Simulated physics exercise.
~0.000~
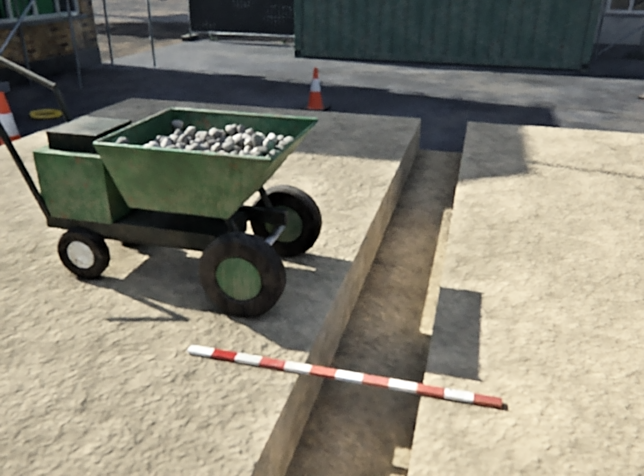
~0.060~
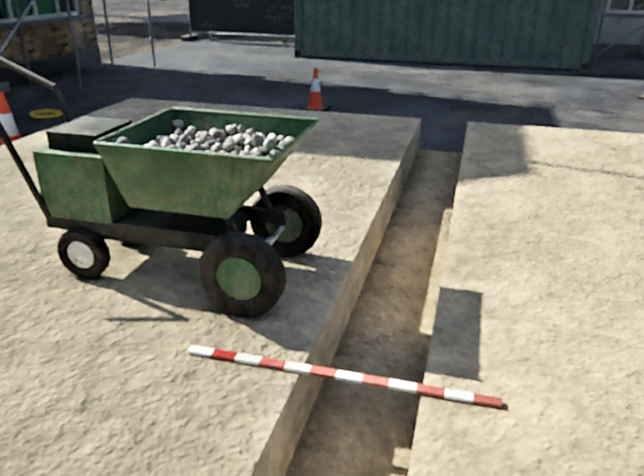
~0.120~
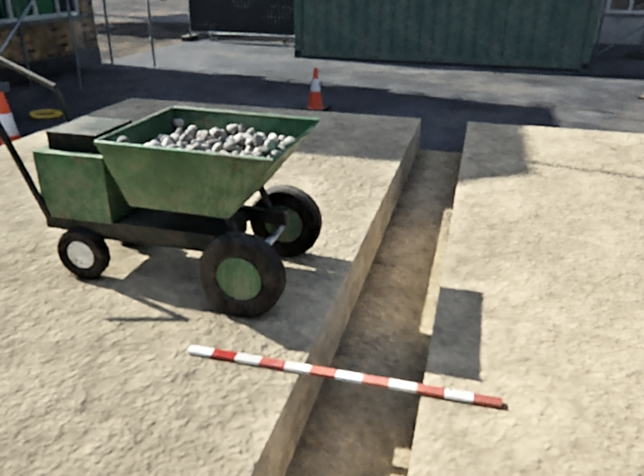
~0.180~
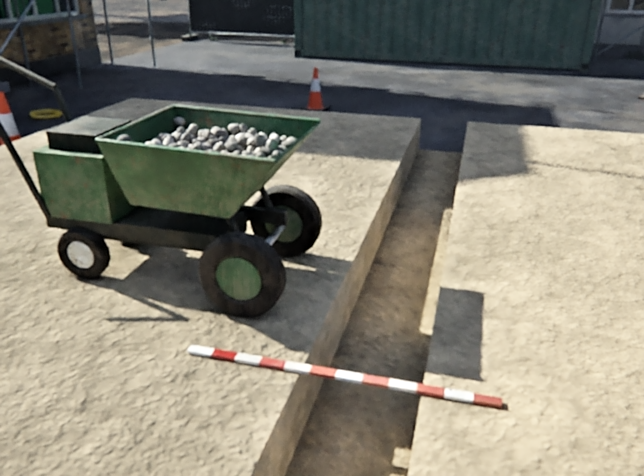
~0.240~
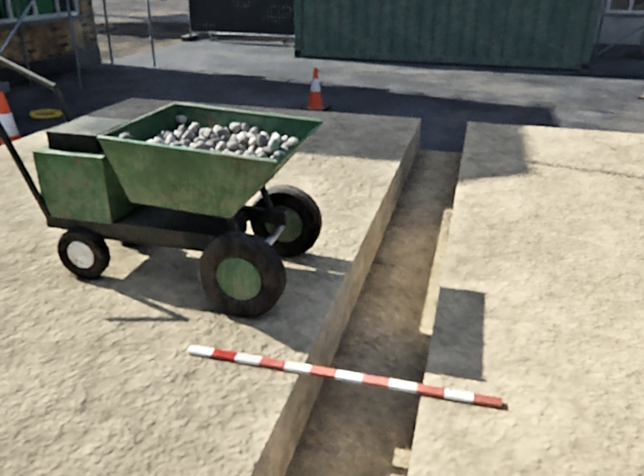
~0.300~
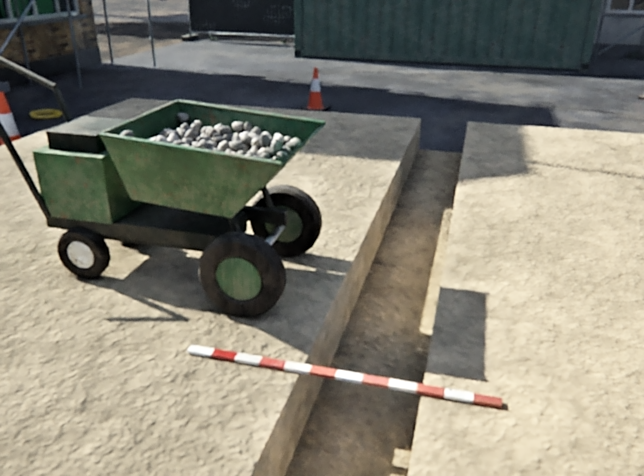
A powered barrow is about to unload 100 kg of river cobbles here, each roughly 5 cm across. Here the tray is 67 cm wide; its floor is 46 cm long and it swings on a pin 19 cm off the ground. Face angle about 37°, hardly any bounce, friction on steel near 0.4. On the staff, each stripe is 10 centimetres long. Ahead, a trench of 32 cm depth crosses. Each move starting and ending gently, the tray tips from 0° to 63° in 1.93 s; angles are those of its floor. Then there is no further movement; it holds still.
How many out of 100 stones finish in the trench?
About 84 of them.
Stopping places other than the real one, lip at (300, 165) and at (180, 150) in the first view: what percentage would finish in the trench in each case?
Estimates: 60 % then 55 %.
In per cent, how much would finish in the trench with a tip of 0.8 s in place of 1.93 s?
It would come to roughly 70 per cent.
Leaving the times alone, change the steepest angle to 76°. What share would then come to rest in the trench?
I'd expect around 85 in a hundred.
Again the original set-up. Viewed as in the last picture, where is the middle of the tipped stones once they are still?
I'd point to around (401, 346).
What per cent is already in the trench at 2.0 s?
Close to 25 per cent at that time.
After 1.5 s the floor is at 53°; 100 % in the tray; the foremost stones are at (364, 220).
After 2.0 s the floor is at 63°; 74 % in the tray, 25 % in the trench, 1 % past the trench; the foremost stones are at (451, 297).
After 2.4 s the floor is at 63°; 49 % in the tray, 47 % in the trench, 5 % past the trench; the foremost stones are at (499, 311).
After 4.3 s the floor is at 63°; 11 % in the tray, 84 % in the trench, 5 % past the trench; the foremost stones are at (517, 304).
